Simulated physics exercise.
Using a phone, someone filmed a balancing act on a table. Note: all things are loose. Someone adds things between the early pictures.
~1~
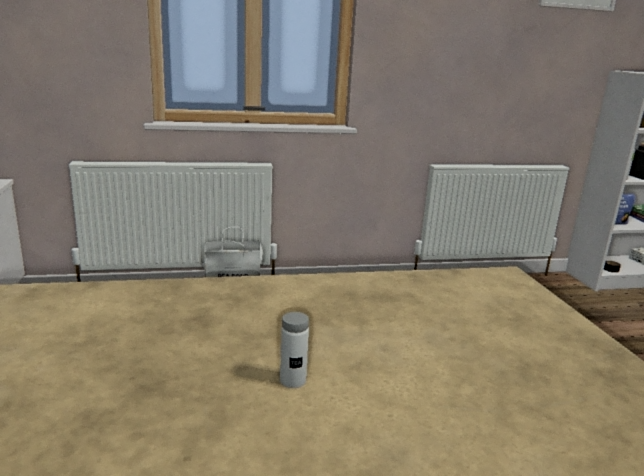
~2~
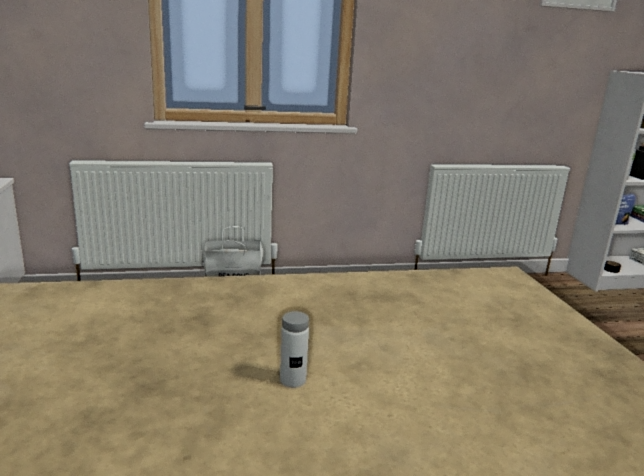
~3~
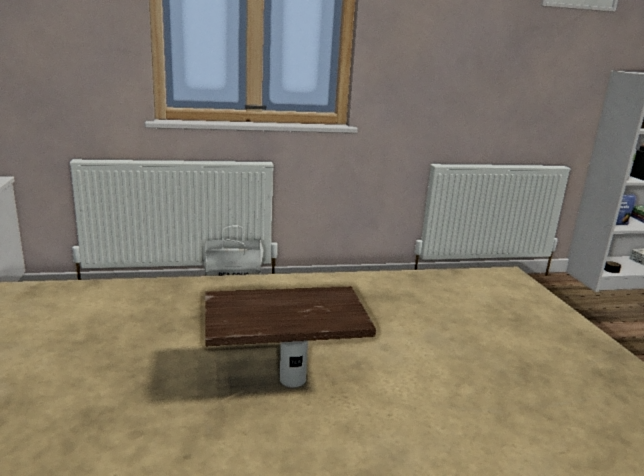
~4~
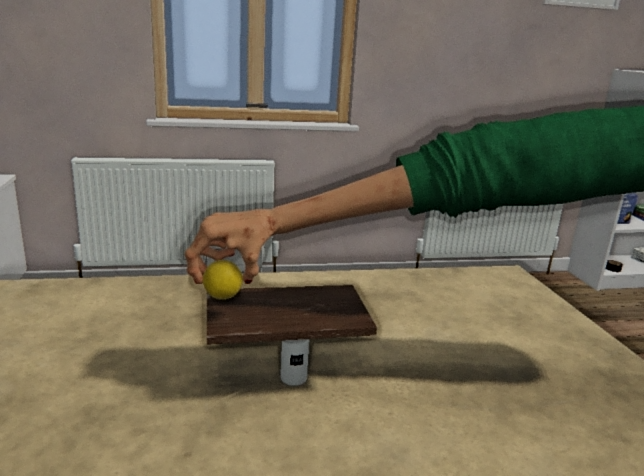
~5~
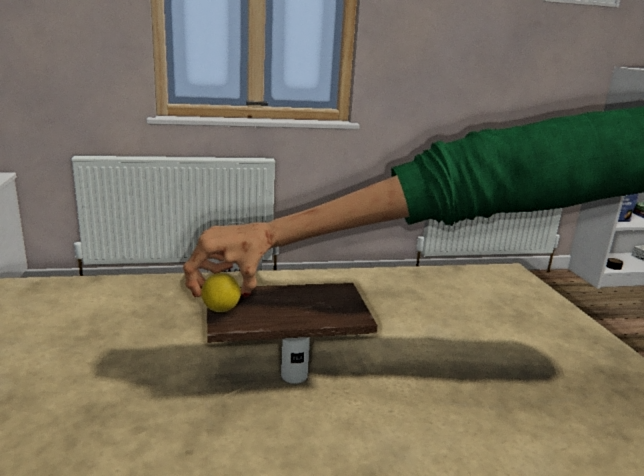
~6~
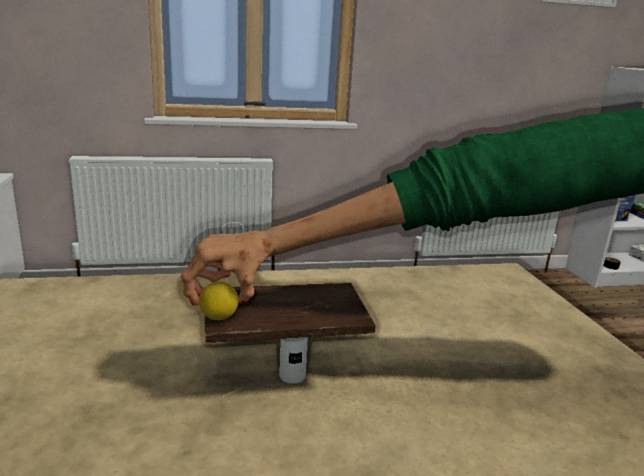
The footage shows a small grey cylindrical container standing on a table, then a brown board resting across its top, before a green-sleeved arm reaches in from the right and lowers a yellow lemon onto the board's left end, still holding it.
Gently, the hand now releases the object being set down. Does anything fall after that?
The stack does not carry the load.
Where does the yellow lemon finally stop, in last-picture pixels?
At about (179, 385).
Then, 0.40 s past the last view, yellow lemon now fallen; brown board rocked 56° from its first pose.
Then, 0.70 s past the last view, brown board now fallen; white shaker on its side.
Finally, fallen, yellow lemon, brown board and white shaker. Final places as the last picture's camera would see them, yellow lemon near (180, 385). The stack gives way.
